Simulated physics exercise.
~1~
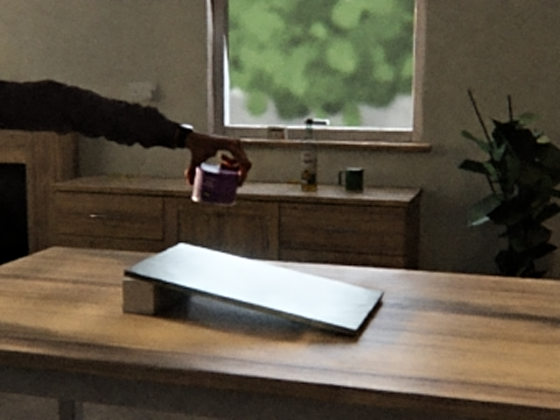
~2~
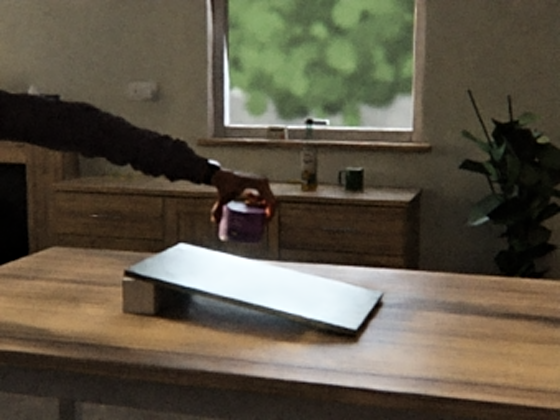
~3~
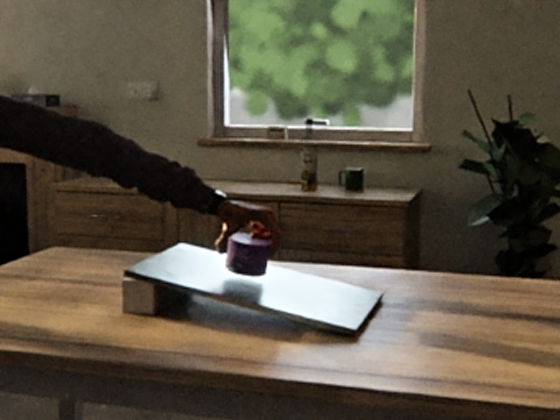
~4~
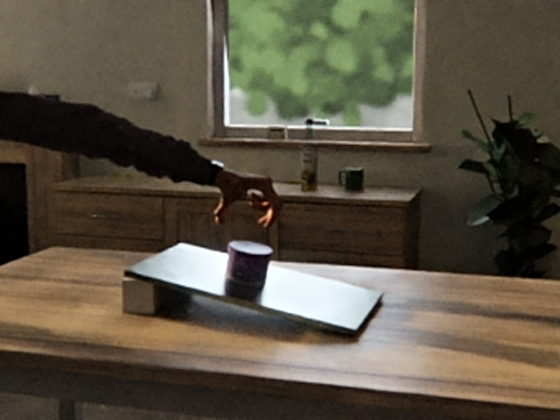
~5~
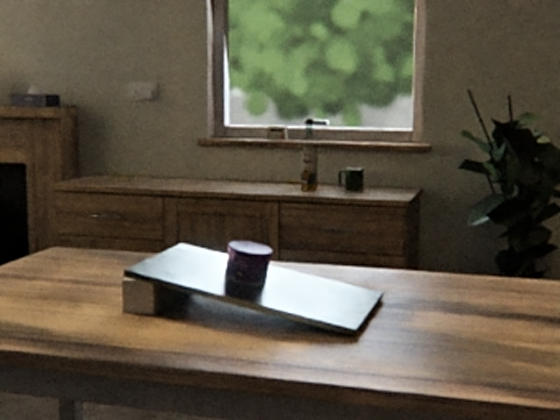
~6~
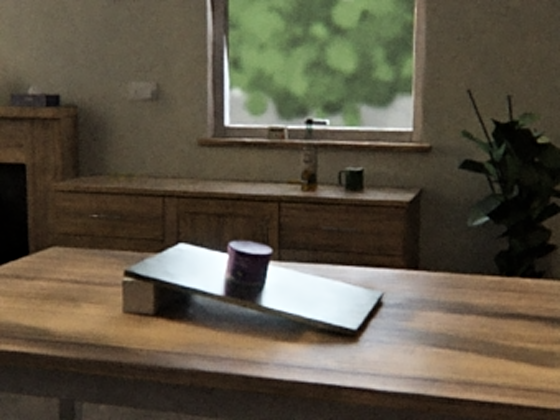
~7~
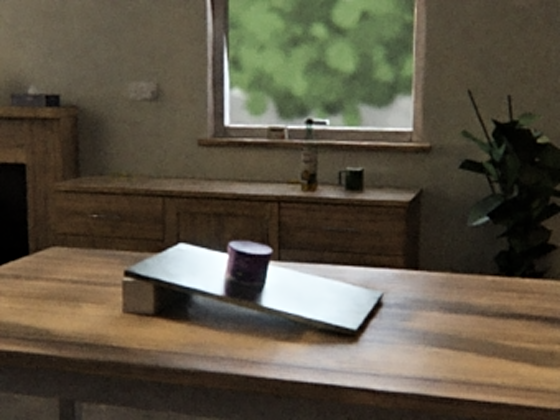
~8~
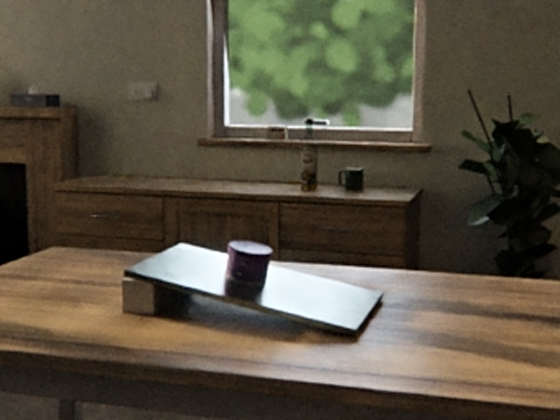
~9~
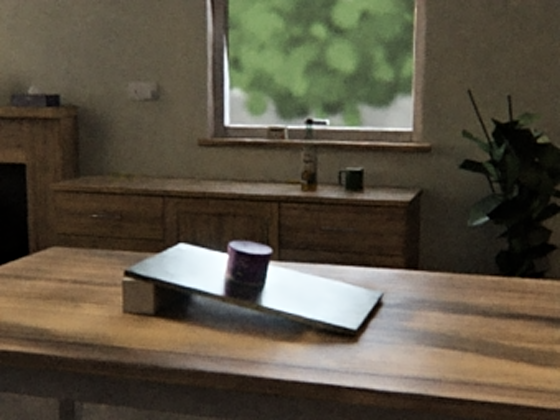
To begin with, a dark-sleeved arm reaches in from the left, holding a small purple tub above a smooth board propped on a block at its left end, on a wooden table. The hand carries the tub to the right and downward, then lowers it onto the sloping surface. Next, the fingers let go and the hand lifts back, leaving the tub standing near the middle of the board. The arm then withdraws out of view. The tub does not slide down the slope, and it ends at rest where it was placed, with the board unmoved.
